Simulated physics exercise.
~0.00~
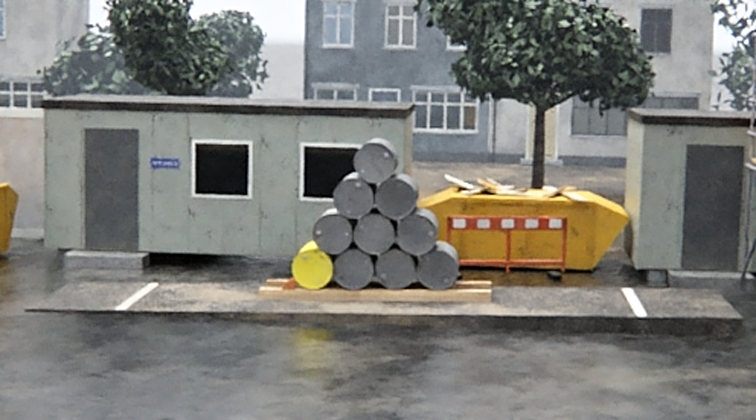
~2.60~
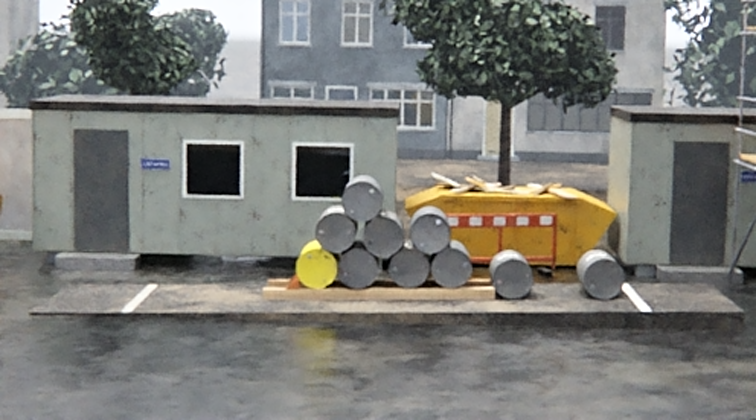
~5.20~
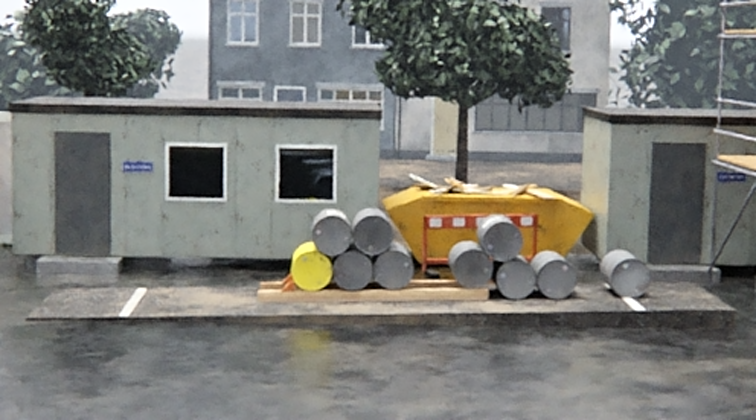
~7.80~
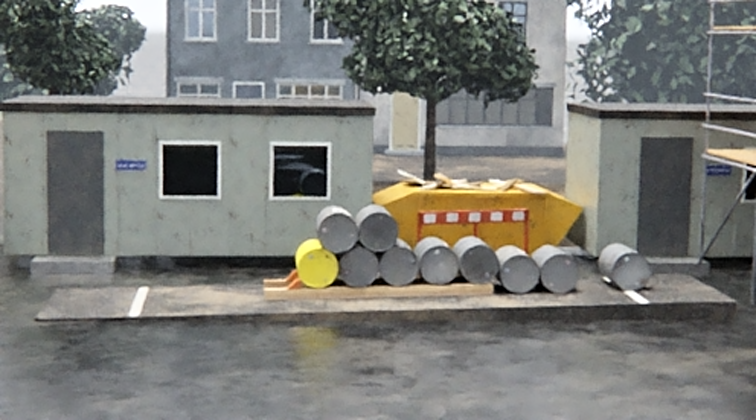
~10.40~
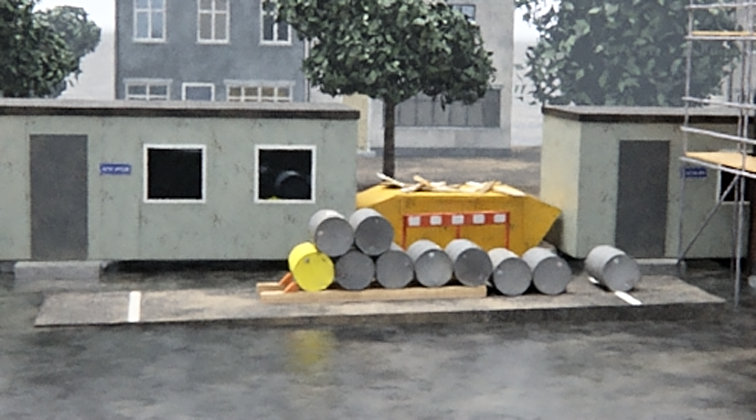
To begin with, grey drums and one yellow drum at the lower left stand in a neat pyramid on timber bearers, before a yellow skip and pale green site cabins. The stack then gives way on its right side, and two grey drums roll out to the right across the pad. More grey drums drop and spread rightward, one briefly riding on top of others. They settle into a low row, with two still perched above the left end. Finally, the yellow drum remains on the timbers, while one grey drum rests apart, beyond the right white line.
